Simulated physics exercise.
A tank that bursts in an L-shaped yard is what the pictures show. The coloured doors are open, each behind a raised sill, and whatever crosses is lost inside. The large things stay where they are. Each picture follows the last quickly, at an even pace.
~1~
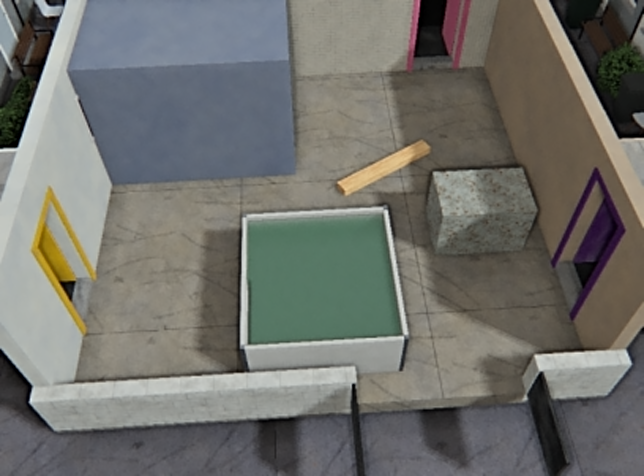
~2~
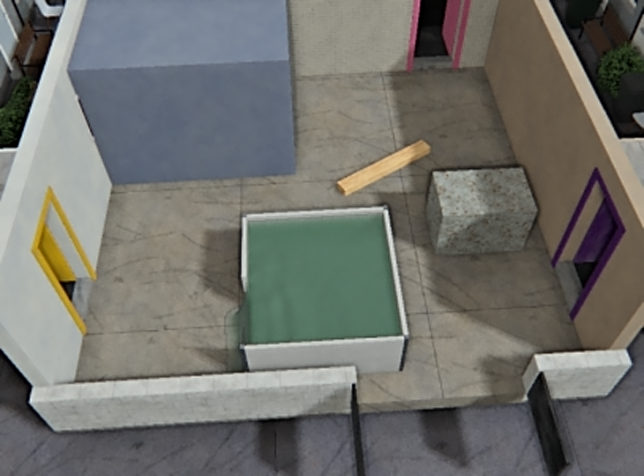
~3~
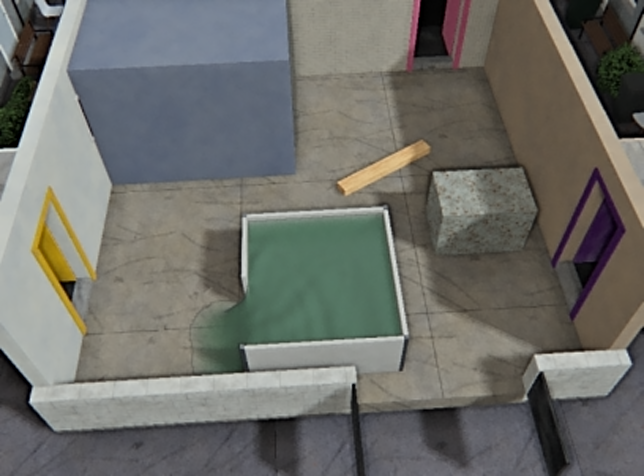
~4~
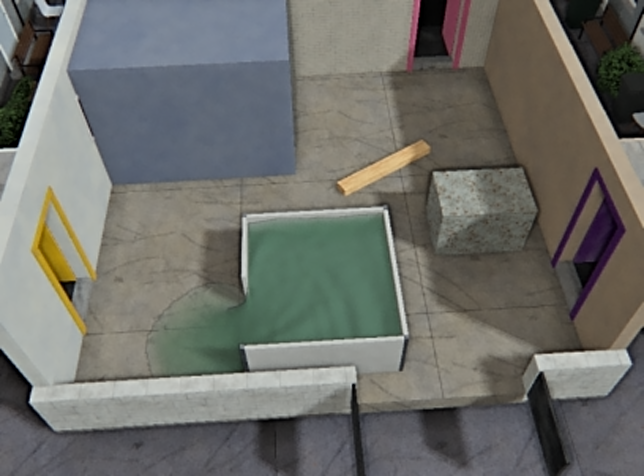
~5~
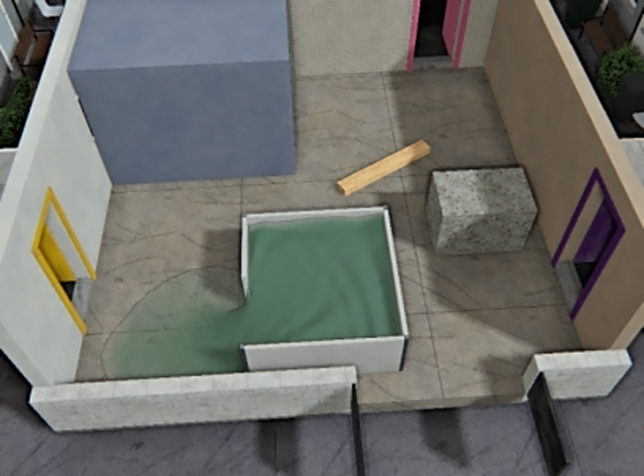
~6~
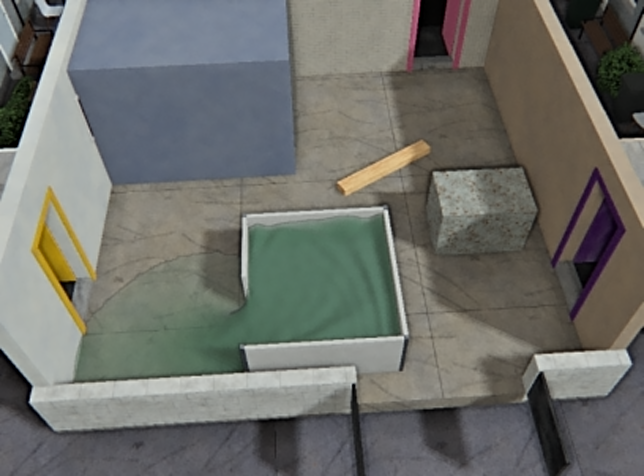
In a walled yard with coloured doorways, green water pours from a gap in a square tank's left side, spreading leftward across the floor.
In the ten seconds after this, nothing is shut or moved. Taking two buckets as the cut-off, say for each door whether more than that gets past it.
As I see it, the yellow door will top two buckets. The purple door will not top two buckets. The pink door will not top two buckets.
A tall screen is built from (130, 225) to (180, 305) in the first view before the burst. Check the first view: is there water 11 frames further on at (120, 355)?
Result: Waterlogged.
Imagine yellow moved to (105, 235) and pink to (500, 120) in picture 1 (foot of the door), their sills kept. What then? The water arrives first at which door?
The flood hits the yellow-painted one before any other door.
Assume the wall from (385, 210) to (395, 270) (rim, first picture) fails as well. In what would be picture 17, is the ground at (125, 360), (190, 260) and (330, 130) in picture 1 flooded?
Bone-dry, bone-dry, submerged.
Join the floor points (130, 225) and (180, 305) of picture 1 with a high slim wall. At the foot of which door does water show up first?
My answer: The yellow door.
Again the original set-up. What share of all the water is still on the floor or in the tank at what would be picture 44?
Near 90 in a hundred.
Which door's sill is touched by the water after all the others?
I say the purple-painted one.
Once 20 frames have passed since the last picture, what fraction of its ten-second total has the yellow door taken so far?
Near 55 %, I'd say.
A moment on, water covers 20 % of the floor; the yellow door over two buckets in, the purple door not reached, the pink door not reached.
Next, water covers 20 % of the floor; the yellow door far over two buckets in, the purple door not reached, the pink door not reached.
Then, water covers 35 % of the floor; the yellow door far over two buckets in, the purple door not reached, the pink door not reached.
Later, water covers 75 % of the floor; the yellow door far over two buckets in, the purple door not reached, the pink door wet at the sill, nothing in.
In the end, water covers 90 % of the floor; the yellow door far over two buckets in, the purple door wet at the sill, nothing in, the pink door wet at the sill, nothing in.
